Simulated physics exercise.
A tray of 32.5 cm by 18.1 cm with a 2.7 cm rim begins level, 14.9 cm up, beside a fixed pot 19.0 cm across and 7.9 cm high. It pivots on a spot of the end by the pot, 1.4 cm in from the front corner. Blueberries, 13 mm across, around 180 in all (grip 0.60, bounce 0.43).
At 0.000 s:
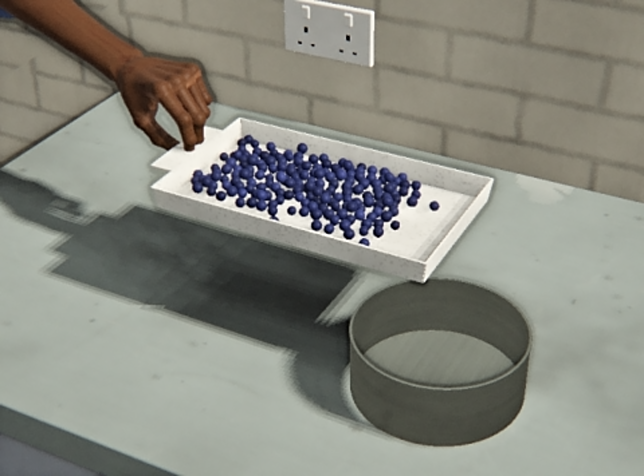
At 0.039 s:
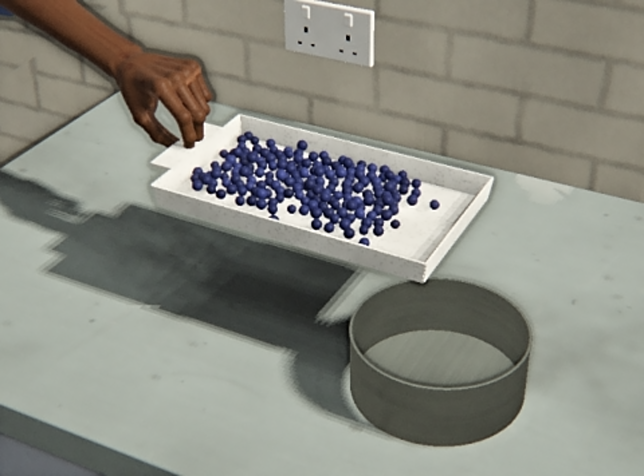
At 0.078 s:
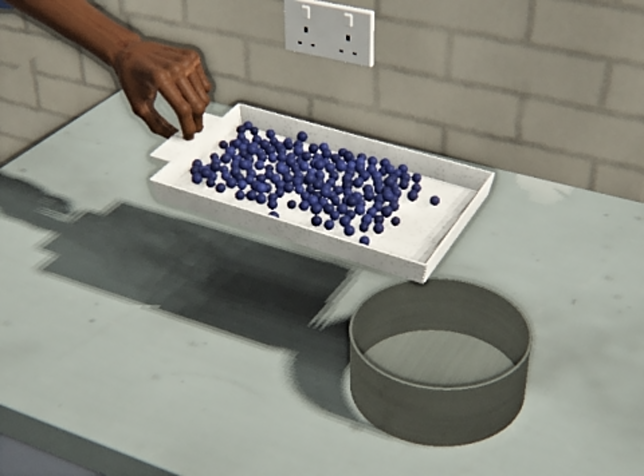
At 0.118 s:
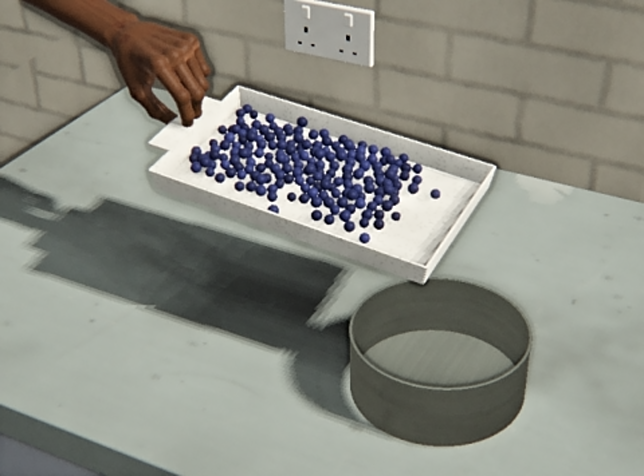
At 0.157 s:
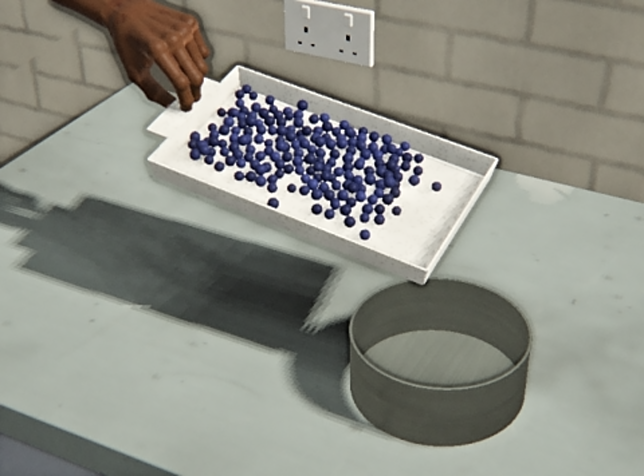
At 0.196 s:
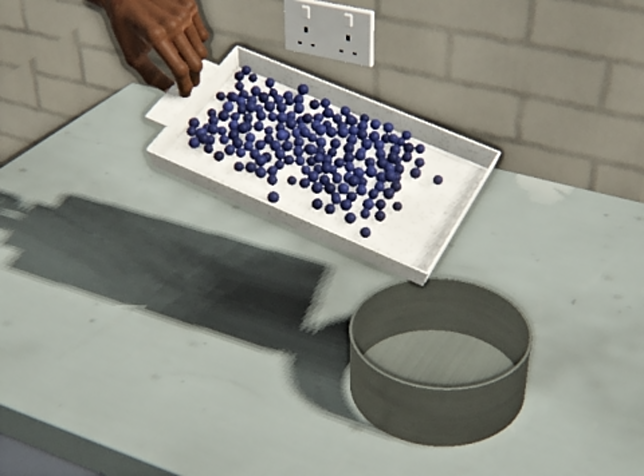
The video shows a hand at the left end of a white tray of dark blue balls above a grey countertop, raising that end so the tray slopes down to the right, towards a round grey pot, while the balls barely shift.
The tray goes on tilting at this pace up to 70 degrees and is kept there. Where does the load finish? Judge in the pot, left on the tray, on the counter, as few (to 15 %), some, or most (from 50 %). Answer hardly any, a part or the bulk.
Pot a part, tray a part, counter a part.
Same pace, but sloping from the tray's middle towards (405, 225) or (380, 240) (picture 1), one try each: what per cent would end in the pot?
About 15 and 35 per cent.
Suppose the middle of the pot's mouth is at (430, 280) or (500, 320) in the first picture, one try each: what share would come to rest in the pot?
About 0 and 5 per cent.
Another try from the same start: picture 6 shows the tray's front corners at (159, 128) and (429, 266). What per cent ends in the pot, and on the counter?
Pot 35, counter 25.
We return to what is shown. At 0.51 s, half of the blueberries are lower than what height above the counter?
About 26 cm.
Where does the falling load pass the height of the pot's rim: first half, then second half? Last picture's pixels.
At about (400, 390), then at (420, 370).
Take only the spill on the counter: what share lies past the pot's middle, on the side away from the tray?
About 70 per cent.
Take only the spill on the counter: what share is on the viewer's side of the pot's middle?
About 100 per cent.
After 0.39 s, tilt 46 degrees; the tray holds 100 %, the pot 0 %.
Then, at 0.51 s, tilt 63 degrees; the tray holds 100 %, the pot 0 %.
Then, at 0.77 s, tilt 70 degrees; the tray holds 50 %, the pot 10 %.
In the end, at 2.0 s, pot 35 %, tray 30 %, counter 30 %.
